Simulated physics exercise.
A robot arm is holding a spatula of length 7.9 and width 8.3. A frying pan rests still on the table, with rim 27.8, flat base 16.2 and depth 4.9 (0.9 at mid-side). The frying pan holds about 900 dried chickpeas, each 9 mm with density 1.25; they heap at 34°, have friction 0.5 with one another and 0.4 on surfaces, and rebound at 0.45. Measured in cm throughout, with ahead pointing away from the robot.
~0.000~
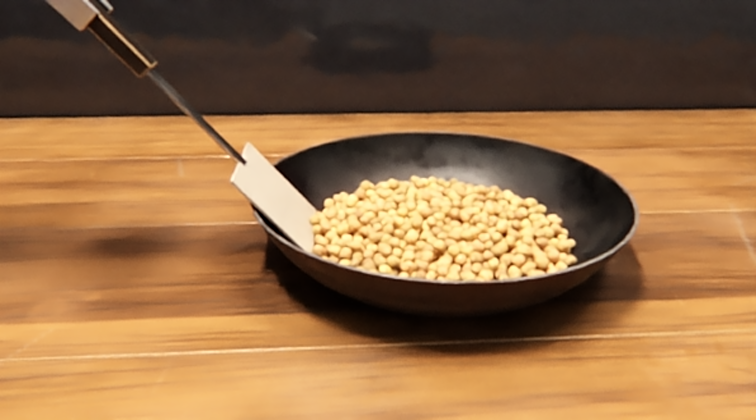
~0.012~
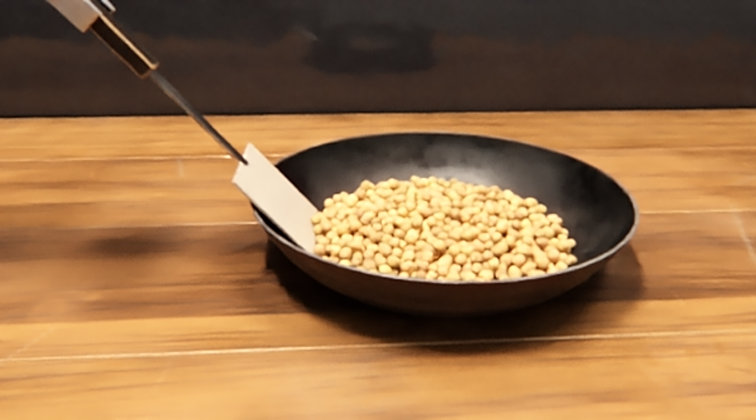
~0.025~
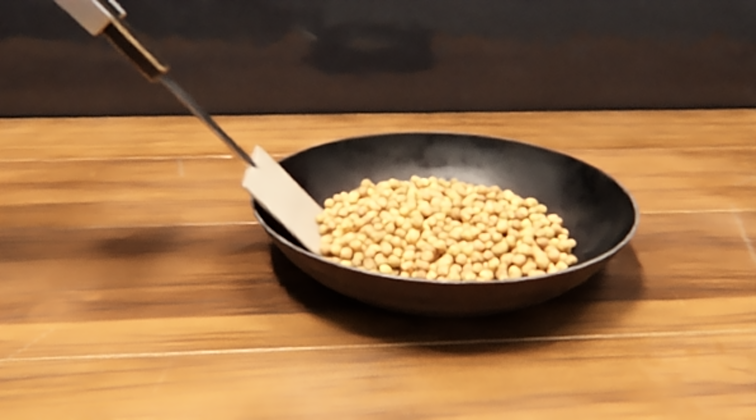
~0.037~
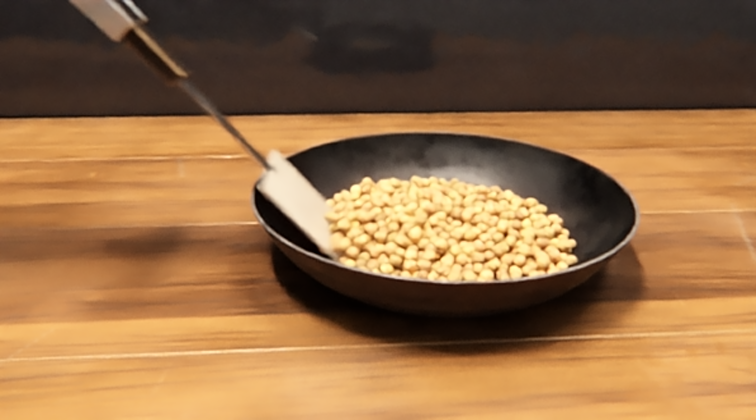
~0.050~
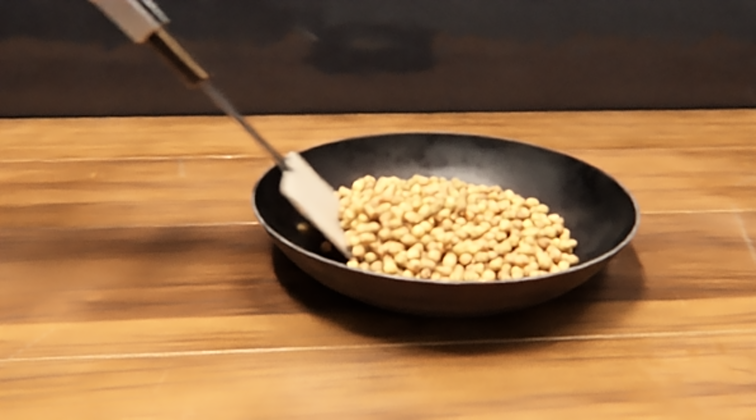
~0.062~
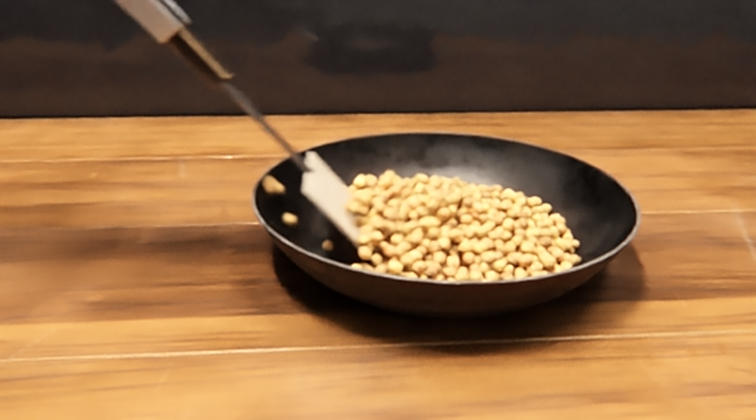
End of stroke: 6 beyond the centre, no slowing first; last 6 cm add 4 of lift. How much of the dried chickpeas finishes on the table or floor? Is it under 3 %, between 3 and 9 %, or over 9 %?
It is over 9 %.
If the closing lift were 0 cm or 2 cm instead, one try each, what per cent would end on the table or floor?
It works out to some 0 per cent for the first setting and some 5 per cent for the second.
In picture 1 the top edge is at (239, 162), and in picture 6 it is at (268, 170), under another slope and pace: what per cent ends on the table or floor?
0 %.
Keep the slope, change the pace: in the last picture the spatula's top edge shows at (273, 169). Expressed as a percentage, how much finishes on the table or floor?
0 %.
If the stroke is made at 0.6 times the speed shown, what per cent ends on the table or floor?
Near 0 in a hundred.
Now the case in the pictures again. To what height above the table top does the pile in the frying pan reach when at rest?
Close to 5.0 centimetres high.
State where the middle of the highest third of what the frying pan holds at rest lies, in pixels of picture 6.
Somewhere near (536, 210) in the last picture.
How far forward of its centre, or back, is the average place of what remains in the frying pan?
It rests close to 4.5 centimetres ahead of centre.
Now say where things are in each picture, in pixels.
In the first picture, spatula top edge at (240, 160), sloping 50°; upper third of the load around (436, 223), from x 315 to 570, top at y 180; 900 in the frying pan.
In the second picture, spatula top edge at (242, 161), sloping 50°; upper third of the load around (436, 223), from x 315 to 570, top at y 180.
In the third picture, spatula top edge at (251, 164), sloping 50°; upper third of the load around (432, 222), from x 320 to 570, top at y 180.
In the fourth picture, spatula top edge at (268, 168), sloping 50°; upper third of the load around (423, 221), from x 320 to 570, top at y 180.
In the fifth picture, spatula top edge at (288, 170), sloping 50°; upper third of the load around (425, 216), from x 305 to 570, top at y 180.
In the sixth picture, spatula top edge at (308, 170), sloping 50°; upper third of the load around (429, 214), from x 270 to 575, top at y 175; 900 in the frying pan.
After 0.09 s, sloping 50°, highest piece 11 above the table; 898 in the frying pan, 2 on the blade or in flight.
After 0.12 s, sloping 50°, highest piece 16 above the table; 898 in the frying pan, 2 on the blade or in flight.
After 0.34 s, sloping 50°, highest piece 25 above the table; 781 in the frying pan, 110 on the table or floor, 9 on the blade or in flight.
After 1.39 s, sloping 50°, highest piece 5 above the table; 781 in the frying pan, 119 on the table or floor.
At rest, 781 in the frying pan, 119 on the table or floor. That is 13 % on the table or floor.
